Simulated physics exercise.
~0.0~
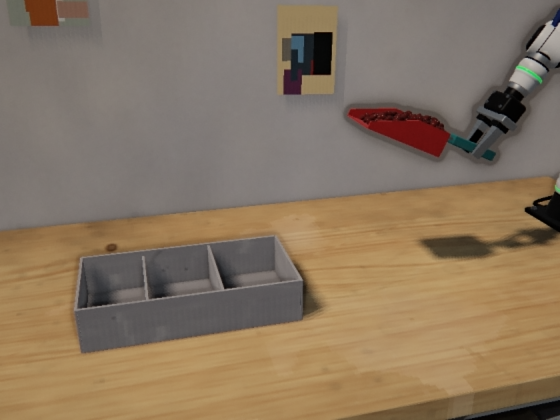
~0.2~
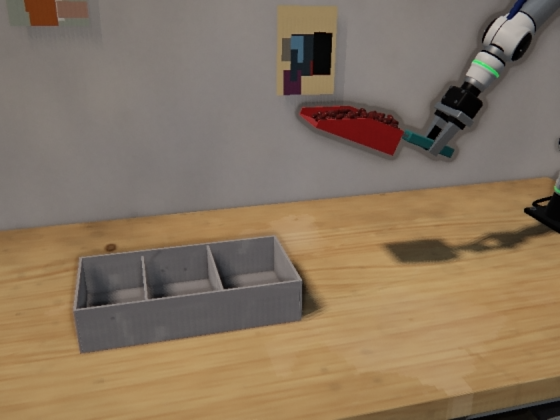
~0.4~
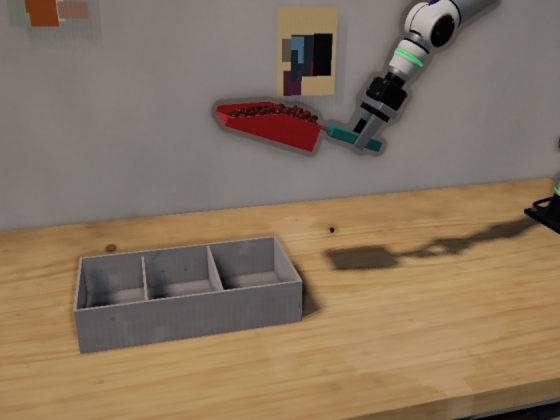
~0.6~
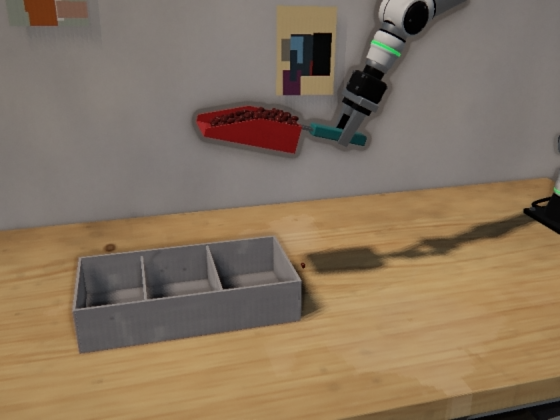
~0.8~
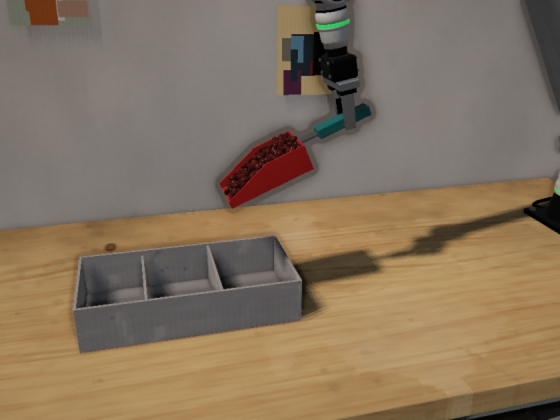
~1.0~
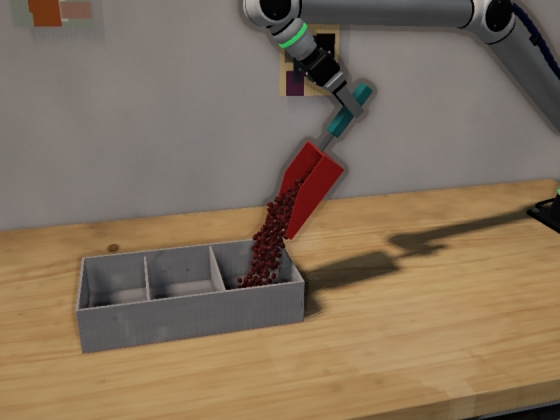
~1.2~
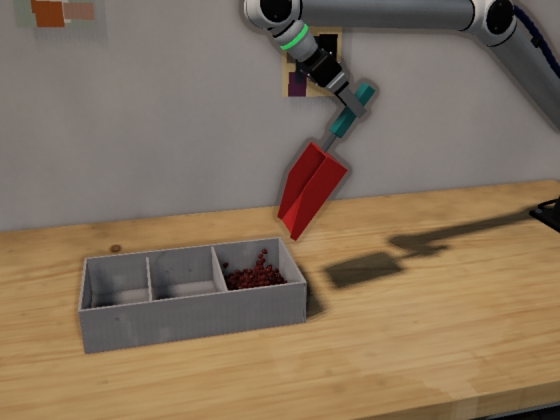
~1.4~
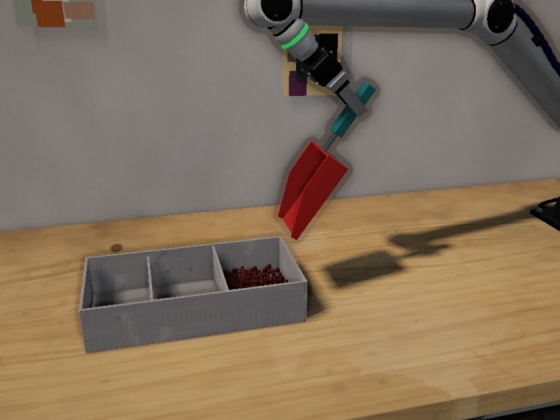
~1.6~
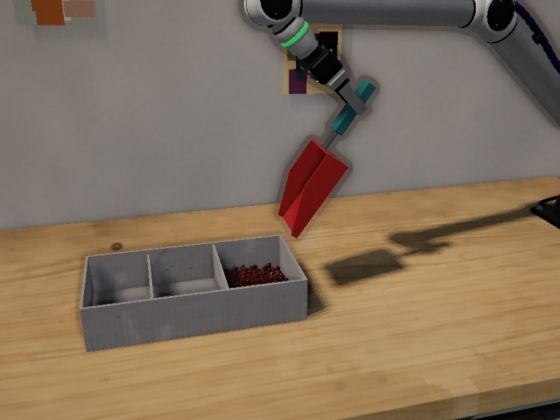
On a wooden table, a robot arm moves a red scoop left and tips dark red beans into a grey box's right compartment.
